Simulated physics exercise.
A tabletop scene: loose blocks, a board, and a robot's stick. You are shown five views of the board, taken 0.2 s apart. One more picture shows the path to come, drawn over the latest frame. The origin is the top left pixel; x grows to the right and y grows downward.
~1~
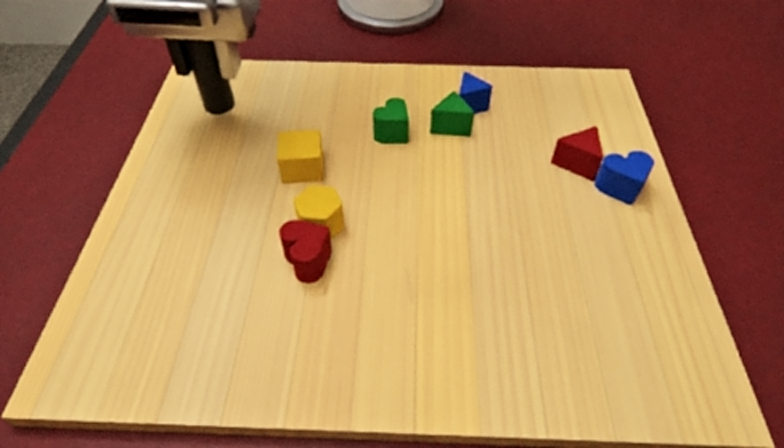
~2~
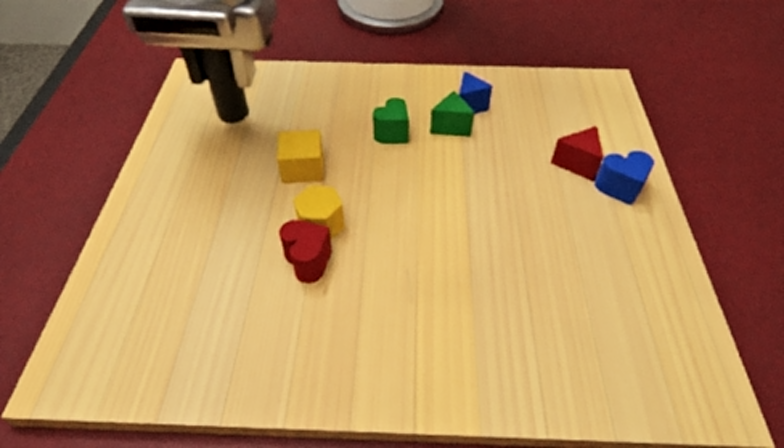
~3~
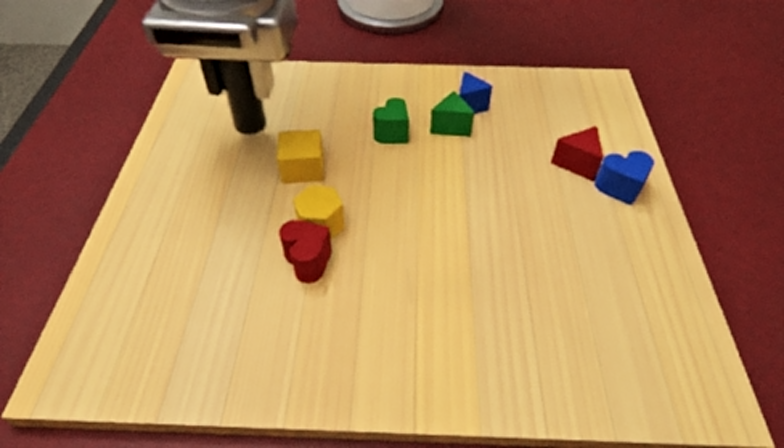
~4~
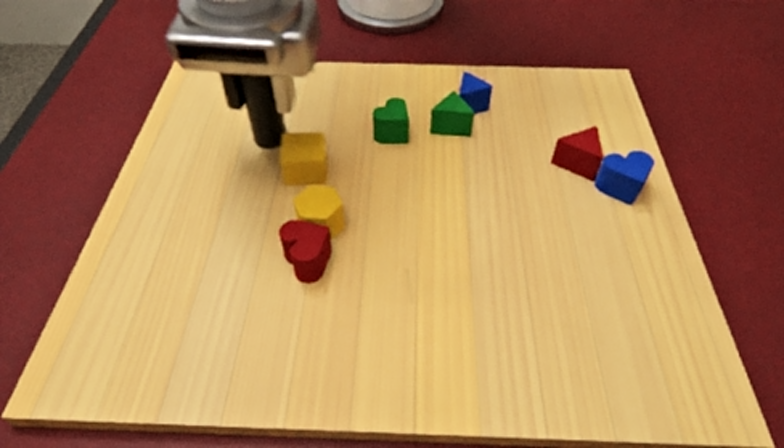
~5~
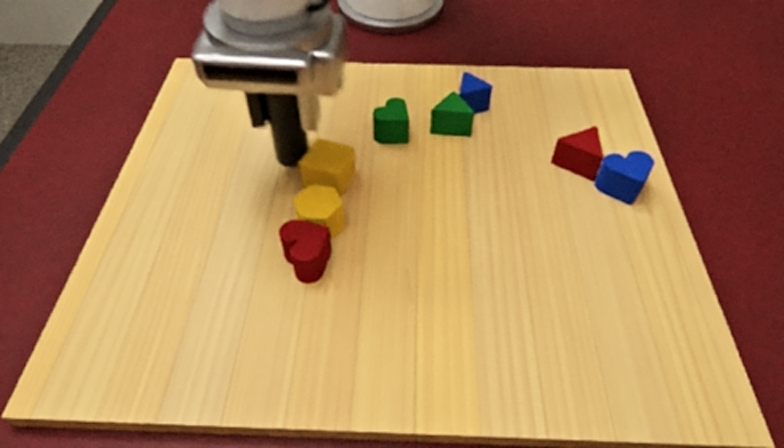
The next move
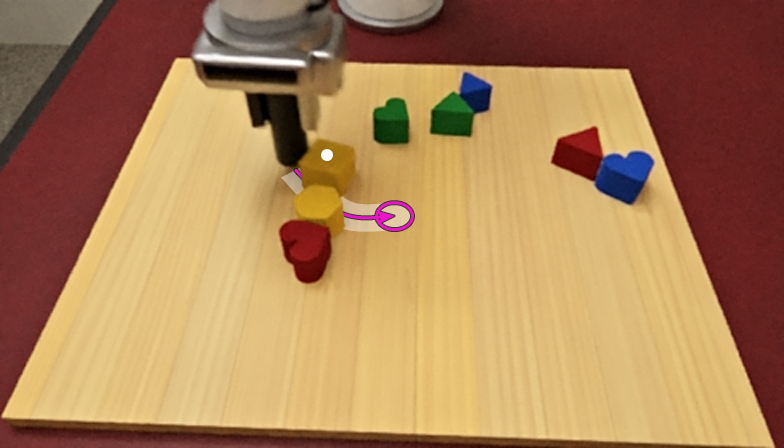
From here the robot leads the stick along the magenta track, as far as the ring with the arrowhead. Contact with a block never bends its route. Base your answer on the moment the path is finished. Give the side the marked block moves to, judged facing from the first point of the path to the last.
Answer: Left.
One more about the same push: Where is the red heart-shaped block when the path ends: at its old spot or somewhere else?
Gets moved.
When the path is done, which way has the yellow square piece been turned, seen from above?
Seen from above, counterclockwise.
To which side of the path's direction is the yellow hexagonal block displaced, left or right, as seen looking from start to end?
Sideways, to the right.
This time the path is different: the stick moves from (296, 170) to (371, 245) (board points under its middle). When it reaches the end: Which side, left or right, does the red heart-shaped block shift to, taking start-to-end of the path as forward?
It is displaced to the right.
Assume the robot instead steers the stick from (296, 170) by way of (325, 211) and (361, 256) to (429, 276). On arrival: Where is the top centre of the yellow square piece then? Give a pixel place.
My best guess is (355, 167).
Drawn move, from (296, 170) via (319, 195) and (350, 216), ending at (395, 216); the dot is on the yellow square piece.
What follows on the original path. One third of the way, stick (317, 181); yellow square piece (356, 166), turned 35° anticlockwise.
Two thirds of the way, stick (349, 202); red heart-shaped block (300, 250); yellow hexagonal block (322, 218), turned 15° clockwise; yellow square piece (372, 167), turned 70° anticlockwise.
At the end, stick (395, 202); red heart-shaped block (300, 250); yellow hexagonal block (322, 218), turned 15° clockwise; yellow square piece (384, 163), turned 110° anticlockwise.
